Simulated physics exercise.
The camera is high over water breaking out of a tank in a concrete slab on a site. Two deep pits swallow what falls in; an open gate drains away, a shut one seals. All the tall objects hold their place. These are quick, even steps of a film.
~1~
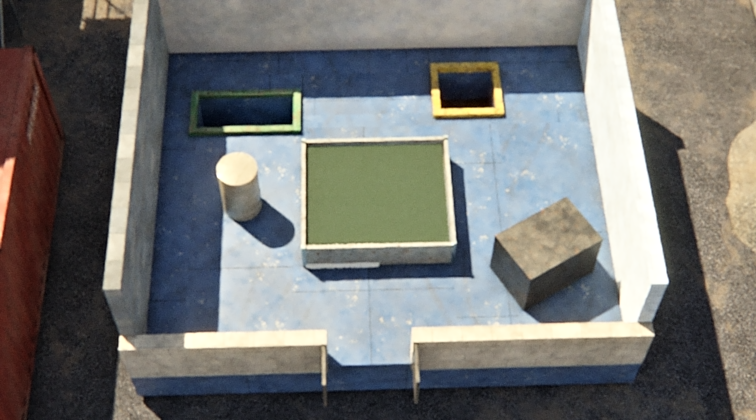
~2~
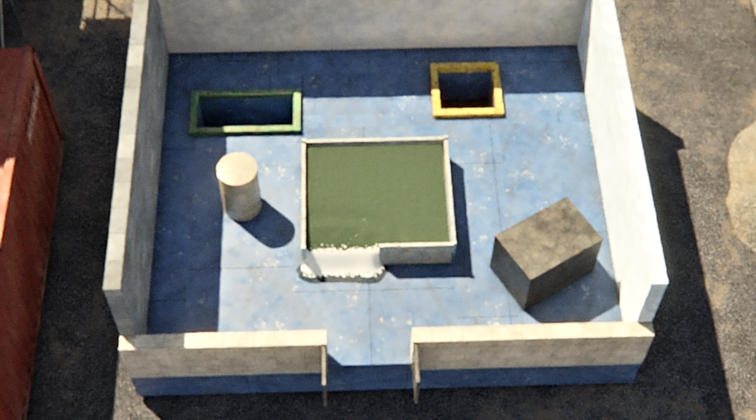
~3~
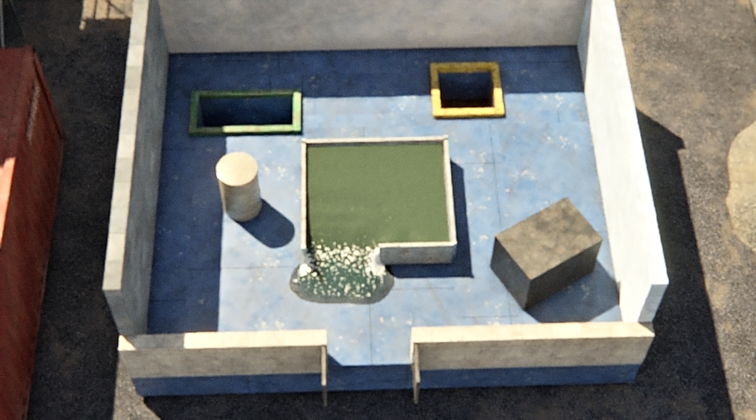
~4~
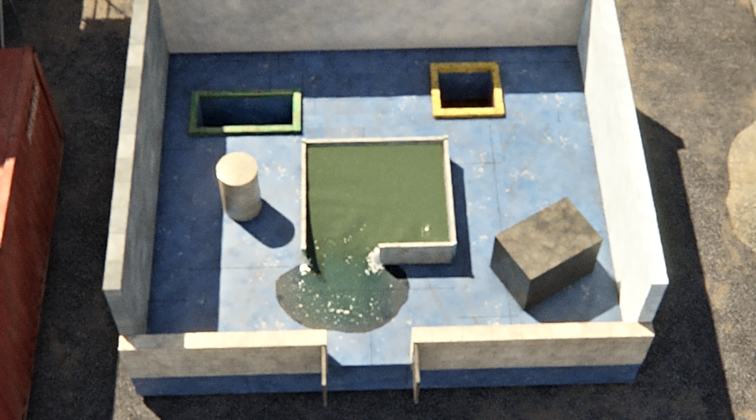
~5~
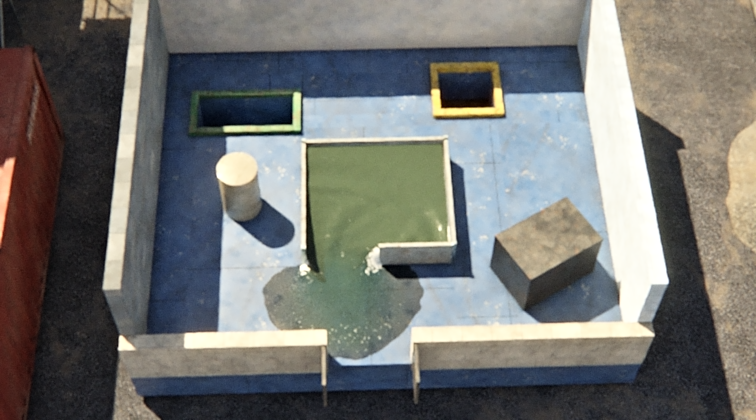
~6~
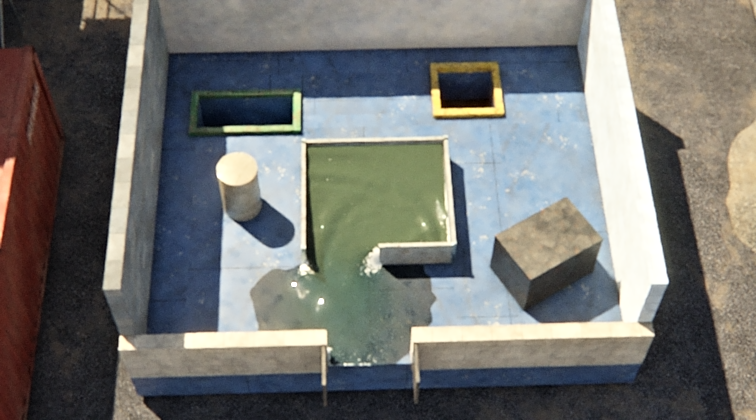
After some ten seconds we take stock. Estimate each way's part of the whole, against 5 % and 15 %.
In the end: The gate takes above 15 %; the yellow pit takes not even 5 %; the green pit takes not even 5 %.
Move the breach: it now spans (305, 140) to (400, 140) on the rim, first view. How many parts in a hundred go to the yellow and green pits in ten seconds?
In per cent: Yellow 4, green 6.
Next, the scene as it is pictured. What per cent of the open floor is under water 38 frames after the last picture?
I make it 40 per cent.
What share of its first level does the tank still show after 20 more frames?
I make it 48 per cent.
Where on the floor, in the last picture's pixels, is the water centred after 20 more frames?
Near (330, 248).
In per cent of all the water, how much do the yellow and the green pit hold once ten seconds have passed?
About 0 and 0 per cent.
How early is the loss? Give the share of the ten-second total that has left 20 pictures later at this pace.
Near 50 in a hundred.
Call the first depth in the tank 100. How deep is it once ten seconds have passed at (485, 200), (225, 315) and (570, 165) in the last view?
About 2, 8 and 0 per cent.
A moment on, water covers 10 % of the floor; the gate 5 %, the yellow pit 0 %, the green pit 0 %.
Next, water covers 15 % of the floor; the gate 11 %, the yellow pit 0 %, the green pit 0 %.
Then, water covers 25 % of the floor; the gate 21 %, the yellow pit 0 %, the green pit 0 %.
Later, water covers 40 % of the floor; the gate 32 %, the yellow pit 0 %, the green pit 0 %.
In the end, water covers 65 % of the floor; the gate 40 %, the yellow pit 0 %, the green pit 0 %.
